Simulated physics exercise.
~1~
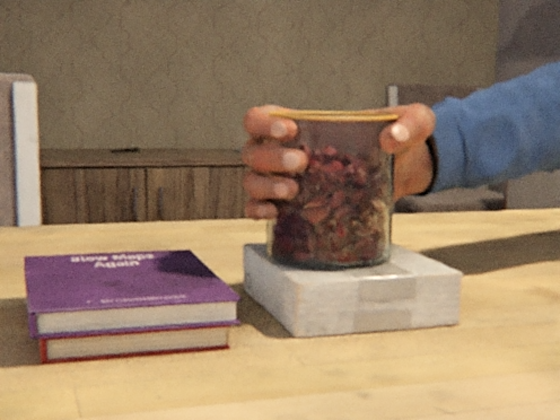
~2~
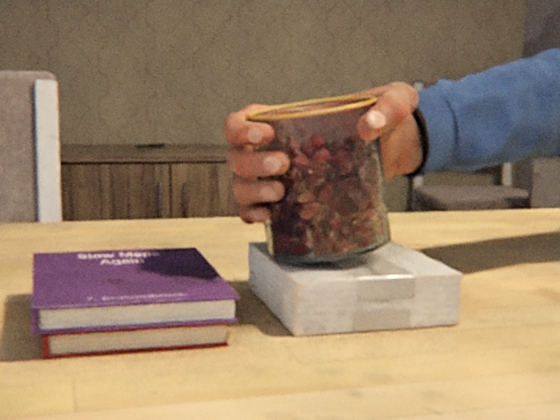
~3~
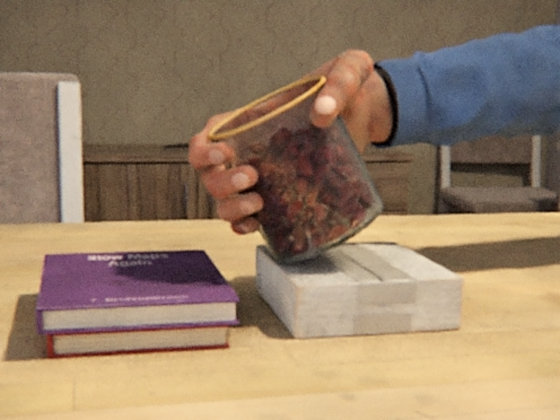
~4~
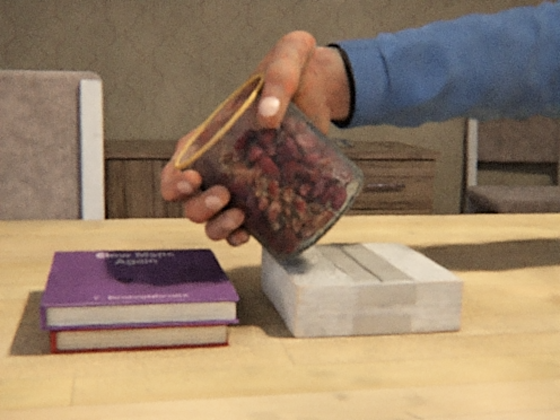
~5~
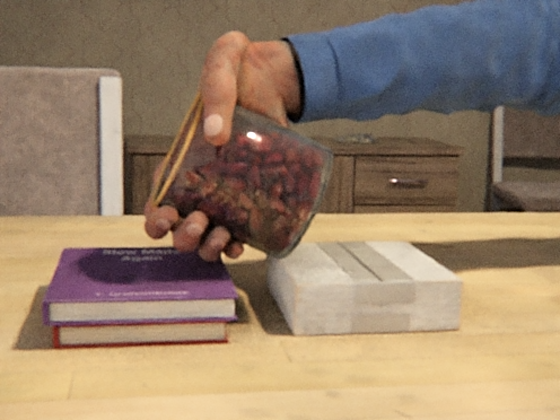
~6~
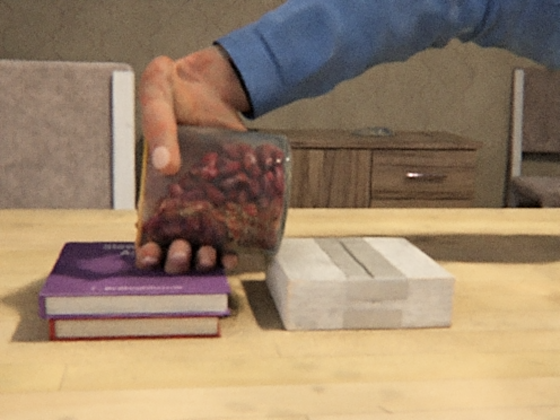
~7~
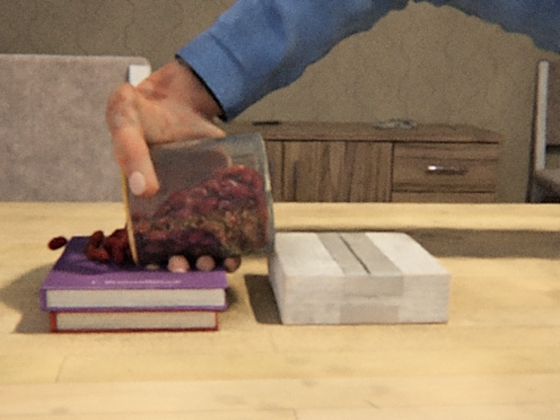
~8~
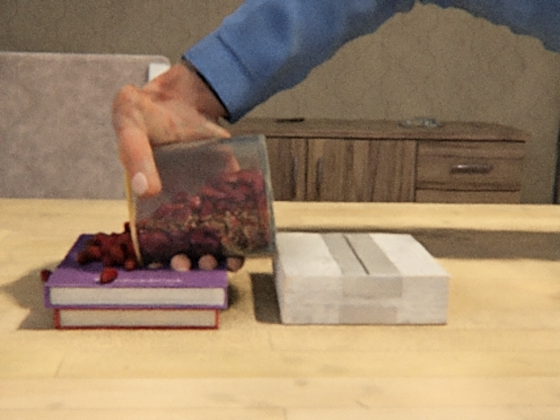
A hand in a blue sleeve lifted a glass of dark red beans off a white box, tipping it leftward over two stacked books until it lay on its side and a few beans spilled onto the purple cover, most staying inside.
